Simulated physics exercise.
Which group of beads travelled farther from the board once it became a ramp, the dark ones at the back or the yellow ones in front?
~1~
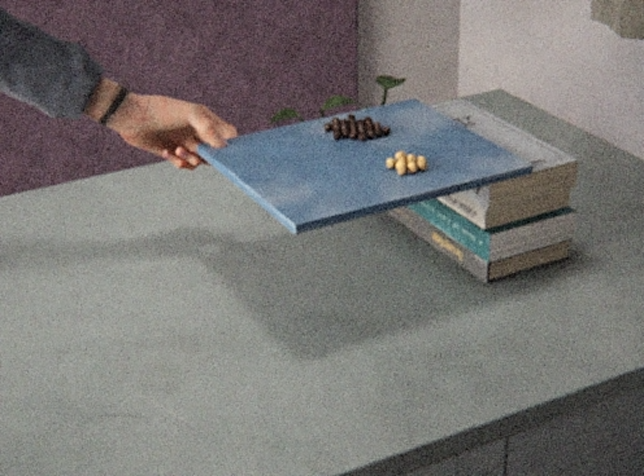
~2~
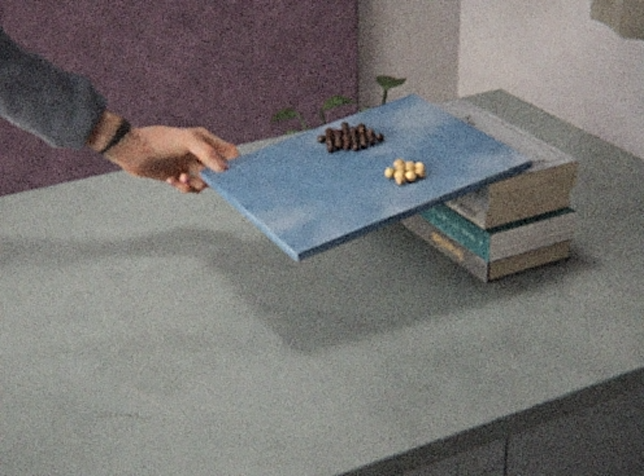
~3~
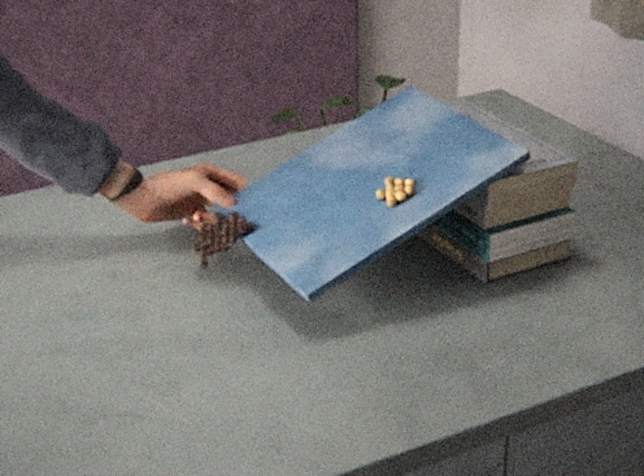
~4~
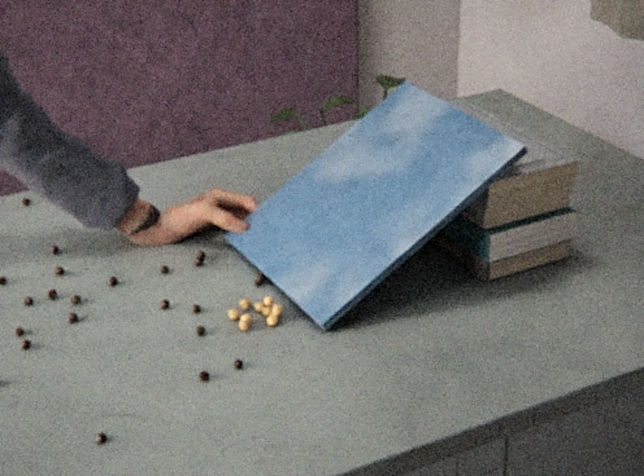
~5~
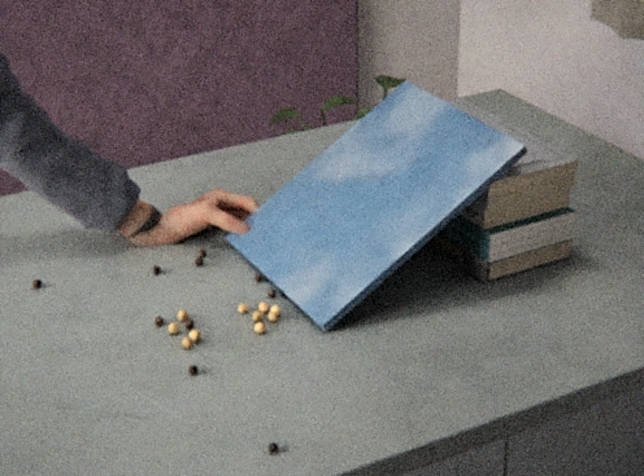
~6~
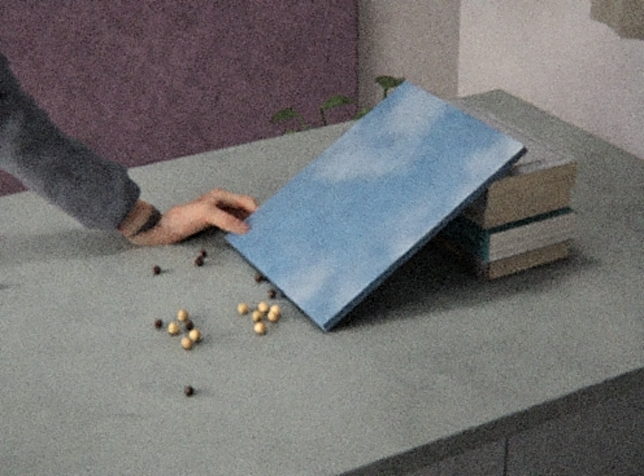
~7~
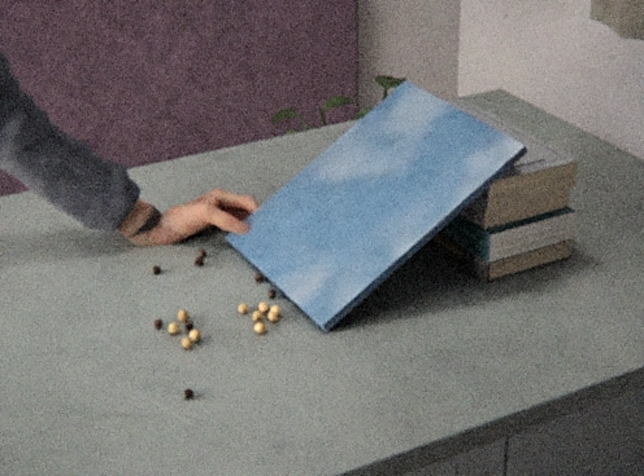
The dark beads from the back went farther, scattering widely across the counter until many were no longer on it, while the yellow ones stayed fairly near the board's lower edge.
